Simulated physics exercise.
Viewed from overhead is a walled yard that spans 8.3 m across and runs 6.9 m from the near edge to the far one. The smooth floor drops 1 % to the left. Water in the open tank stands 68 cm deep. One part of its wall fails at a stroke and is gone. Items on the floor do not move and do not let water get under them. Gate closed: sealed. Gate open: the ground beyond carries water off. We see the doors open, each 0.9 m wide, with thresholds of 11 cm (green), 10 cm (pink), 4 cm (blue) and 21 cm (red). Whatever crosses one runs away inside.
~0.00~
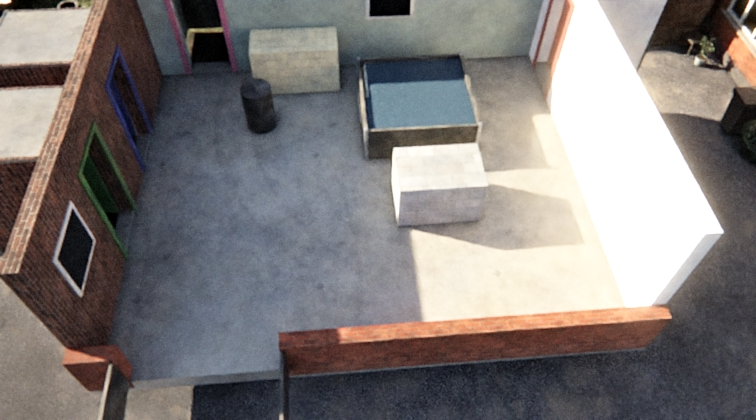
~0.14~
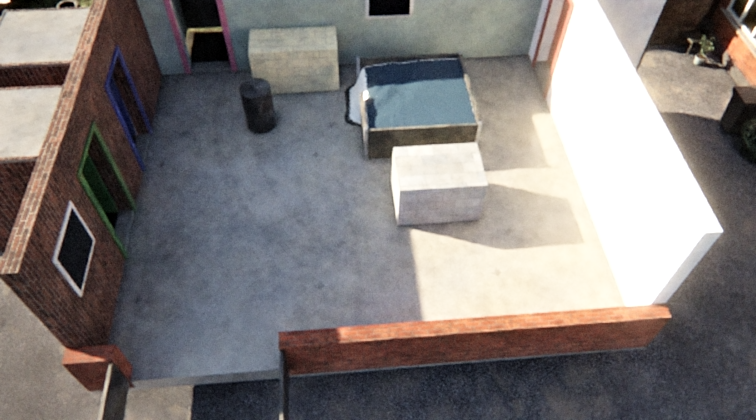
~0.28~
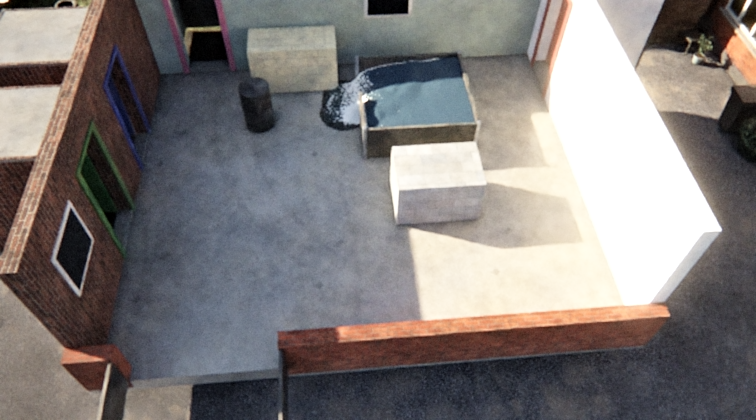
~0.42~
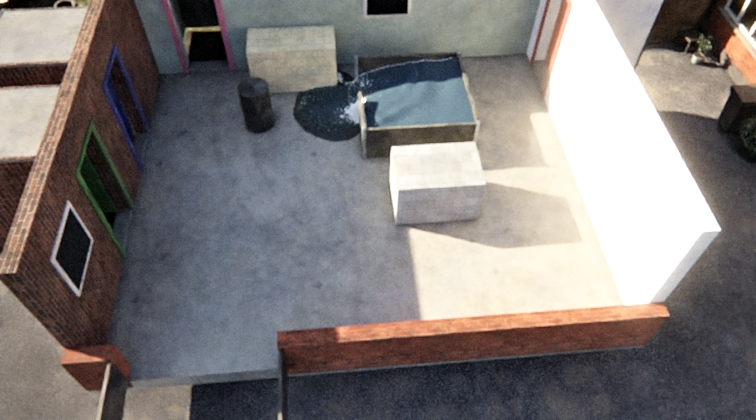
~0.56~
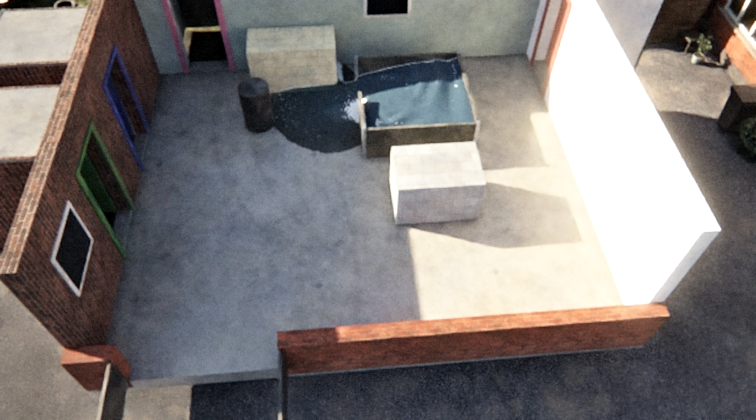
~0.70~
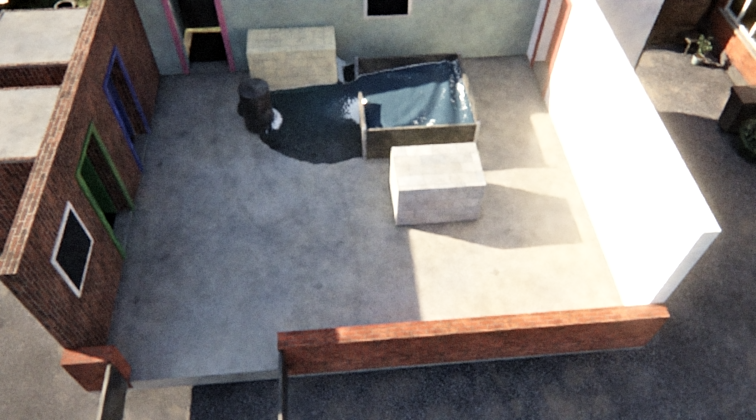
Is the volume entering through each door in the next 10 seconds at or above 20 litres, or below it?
Green door: Lags behind the figure; pink door: Outstrips the figure; blue door: Outstrips the figure; red door: Lags behind the figure.
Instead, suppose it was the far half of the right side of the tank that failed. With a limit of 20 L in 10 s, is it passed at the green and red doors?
At green the amount is beneath the mark, while at red it is higher than the mark.
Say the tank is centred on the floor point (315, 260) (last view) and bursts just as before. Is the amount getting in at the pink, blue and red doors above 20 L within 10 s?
Pink: Beyond limit; blue: Beyond limit; red: Within limit.
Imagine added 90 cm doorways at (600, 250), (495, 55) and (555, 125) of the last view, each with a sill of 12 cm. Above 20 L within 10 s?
Less, less, less.
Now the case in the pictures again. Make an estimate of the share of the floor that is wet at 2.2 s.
Around 30 per cent wet.
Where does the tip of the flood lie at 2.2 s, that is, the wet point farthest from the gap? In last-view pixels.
I'd put it near pixel (131, 226) of the last picture.
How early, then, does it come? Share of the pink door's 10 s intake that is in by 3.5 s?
I'd say close to 40 percent.
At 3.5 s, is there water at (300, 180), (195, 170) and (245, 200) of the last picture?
Listed in sequence, the spots are drenched, drenched and drenched.
After 1.4 s water covers 15 % of the floor and is deepest (48 cm) near (274, 114); green door not reached, pink door not reached, blue door not reached, red door not reached.
After 2.2 s water covers 30 % of the floor and is deepest (41 cm) near (274, 114); green door not reached, pink door 8 cm at the sill, 0 L in, blue door 12 cm at the sill, 5 L in, red door not reached.
After 3.5 s water covers 50 % of the floor and is deepest (28 cm) near (274, 114); green door 10 cm at the sill, 0 L in, pink door 18 cm at the sill, 21 L in, blue door 13 cm at the sill, 50 L in, red door 5 cm at the sill, 0 L in.
After 6.0 s water covers 60 % of the floor and is deepest (19 cm) near (103, 369); green door 7 cm at the sill, 0 L in, pink door 13 cm at the sill, 45 L in, blue door 11 cm at the sill, 116 L in, red door 5 cm at the sill, 0 L in.
After 10.0 s water covers 70 % of the floor and is deepest (14 cm) near (103, 369); green door 5 cm at the sill, 0 L in, pink door 9 cm at the sill, 56 L in, blue door 10 cm at the sill, 226 L in, red door 2 cm at the sill, 0 L in.
